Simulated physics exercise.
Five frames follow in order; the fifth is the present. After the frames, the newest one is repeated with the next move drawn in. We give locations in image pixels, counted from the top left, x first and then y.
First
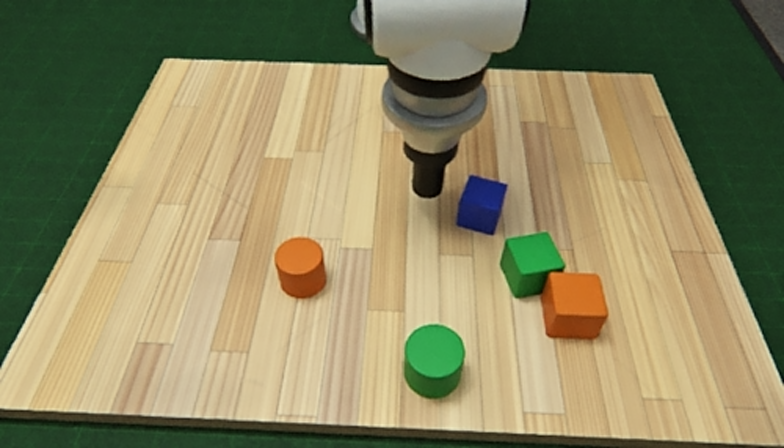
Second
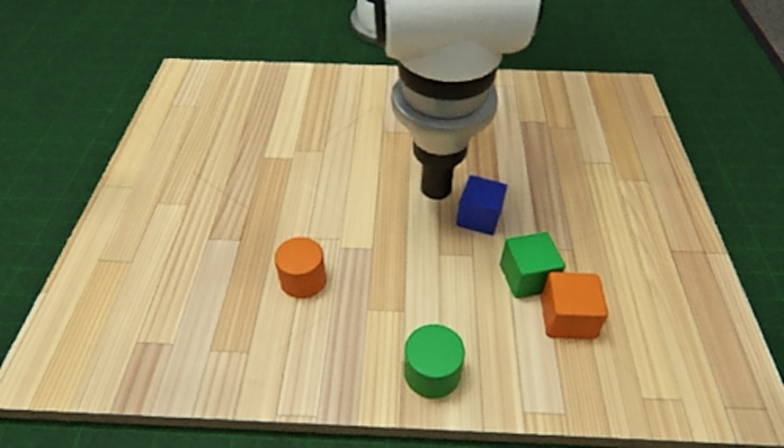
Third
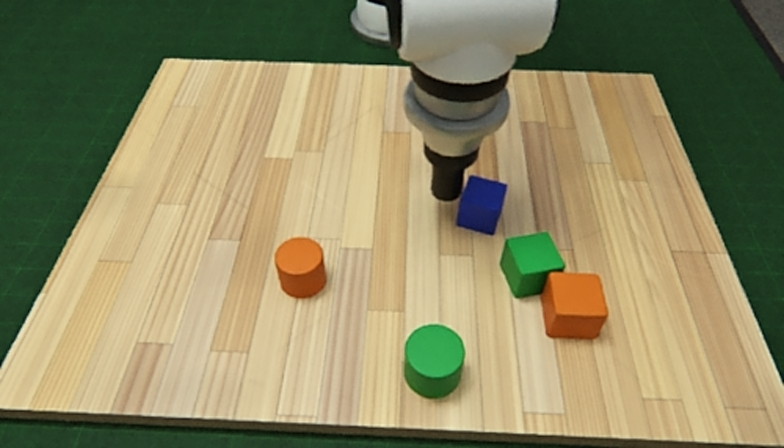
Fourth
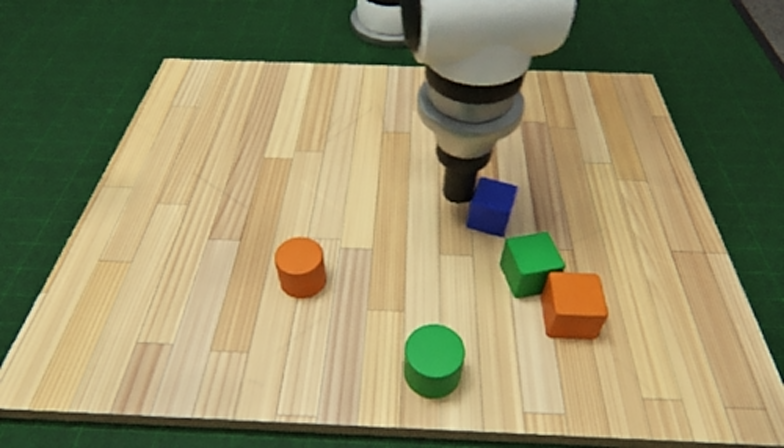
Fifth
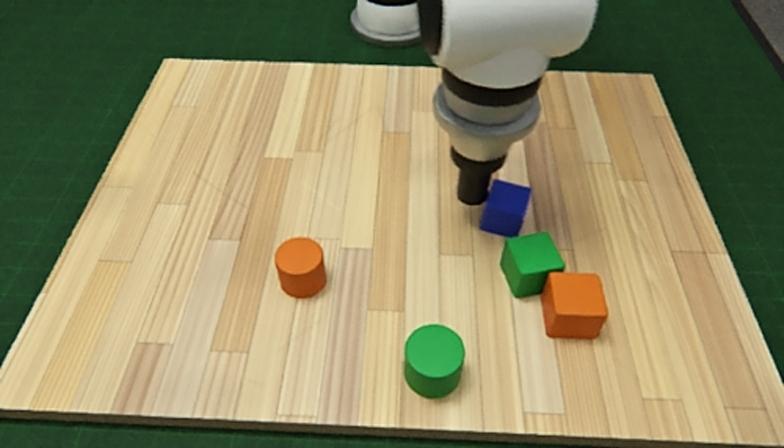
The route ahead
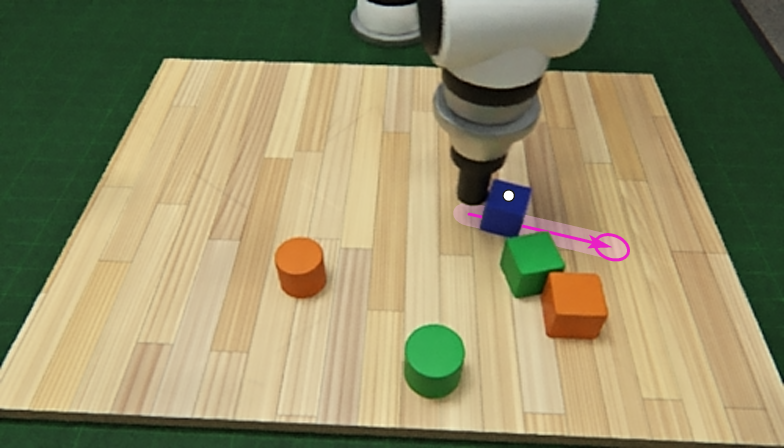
A pale wooden board lies on a dark green surface, seen from above at an angle by a still camera. A white and grey robot arm with a black rod reaches in from the top, near a blue cube, with green and orange cubes at right, an orange cylinder at left and a green cylinder in front. The rod moves slowly right, meets the blue cube and pushes it a short way right.
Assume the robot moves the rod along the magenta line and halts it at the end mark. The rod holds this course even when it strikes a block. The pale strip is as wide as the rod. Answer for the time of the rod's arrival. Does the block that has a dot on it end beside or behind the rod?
Going by the path, no.
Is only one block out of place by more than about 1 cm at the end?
In short: Yes.
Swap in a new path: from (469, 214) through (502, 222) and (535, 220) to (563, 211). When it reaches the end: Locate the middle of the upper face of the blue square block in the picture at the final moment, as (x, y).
Answer: (600, 206).
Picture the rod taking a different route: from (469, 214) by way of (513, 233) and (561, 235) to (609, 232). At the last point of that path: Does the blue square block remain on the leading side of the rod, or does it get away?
Looking at the end of the path, the blue square block is still being driven ahead.
Drawn move, from (469, 214) to (612, 247); the dot is on the blue square block.
What follows on the original path. One third of the way, rod (521, 206); blue square block (559, 205).
Two thirds of the way, rod (570, 217); blue square block (610, 214), turned 15° anticlockwise.
At the end, rod (621, 228); blue square block (661, 221), turned 30° anticlockwise; green square block still.
